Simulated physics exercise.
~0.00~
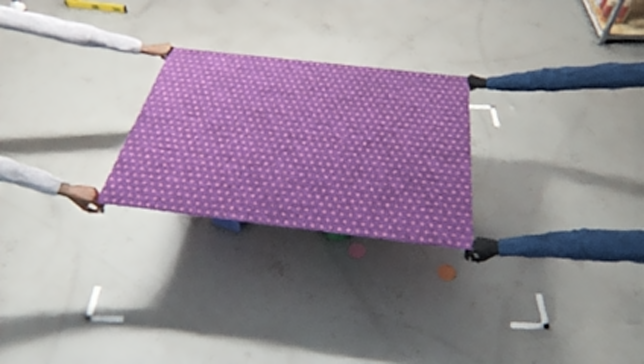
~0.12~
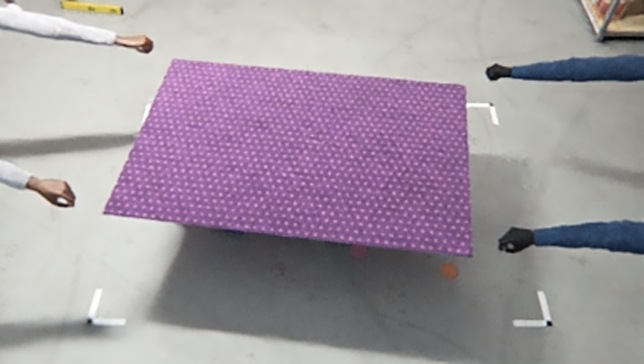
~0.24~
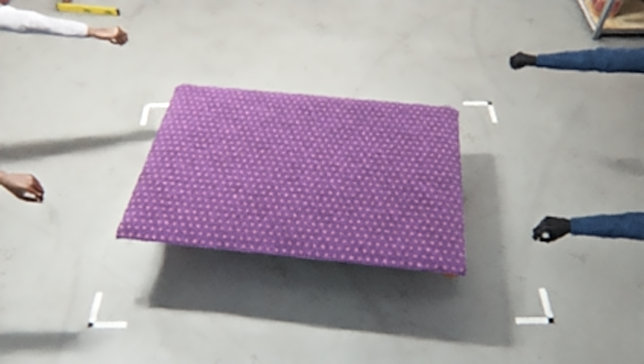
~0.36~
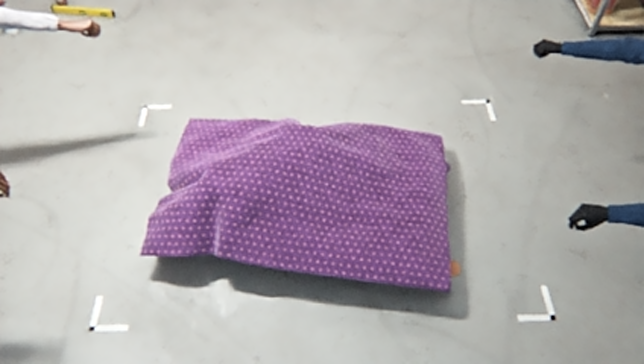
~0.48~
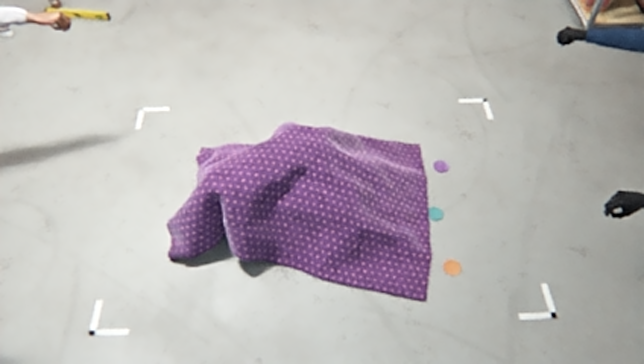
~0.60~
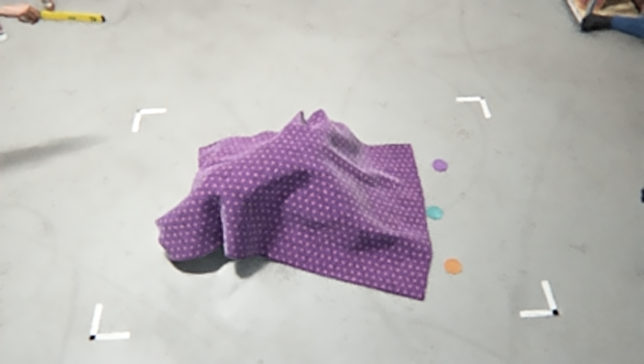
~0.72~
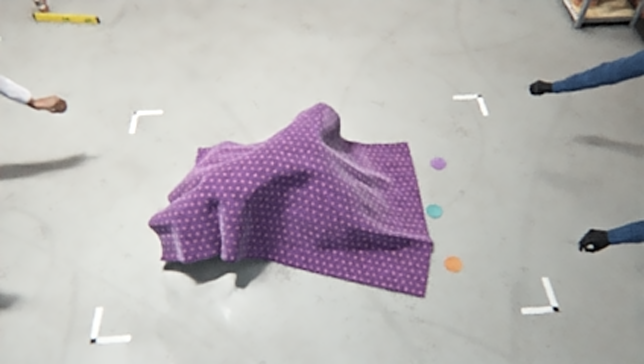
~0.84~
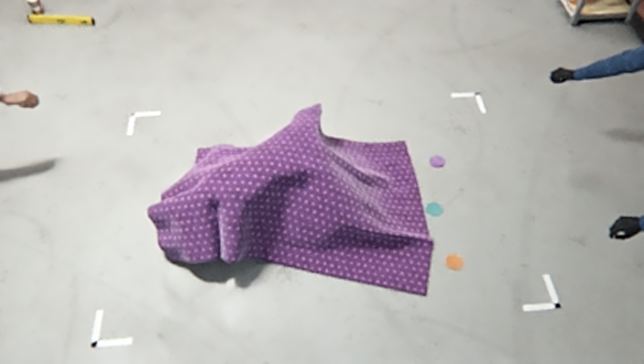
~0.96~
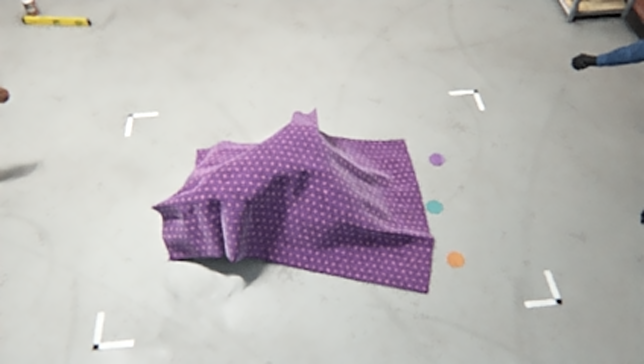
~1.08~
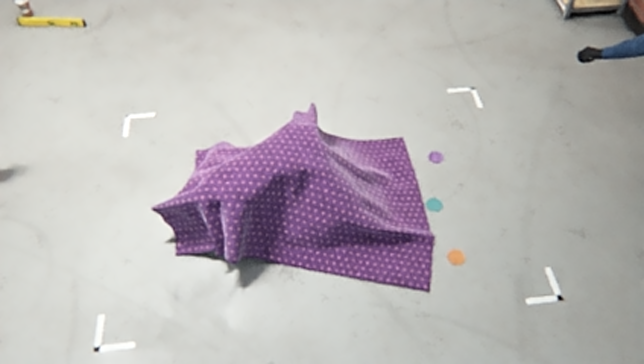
A purple patterned cloth, held flat by four hands above a grey floor, is released and drops, crumpling over hidden upright shapes as the hands draw back. It settles into a peaked, folded heap, with purple, teal and orange discs uncovered along its right side.
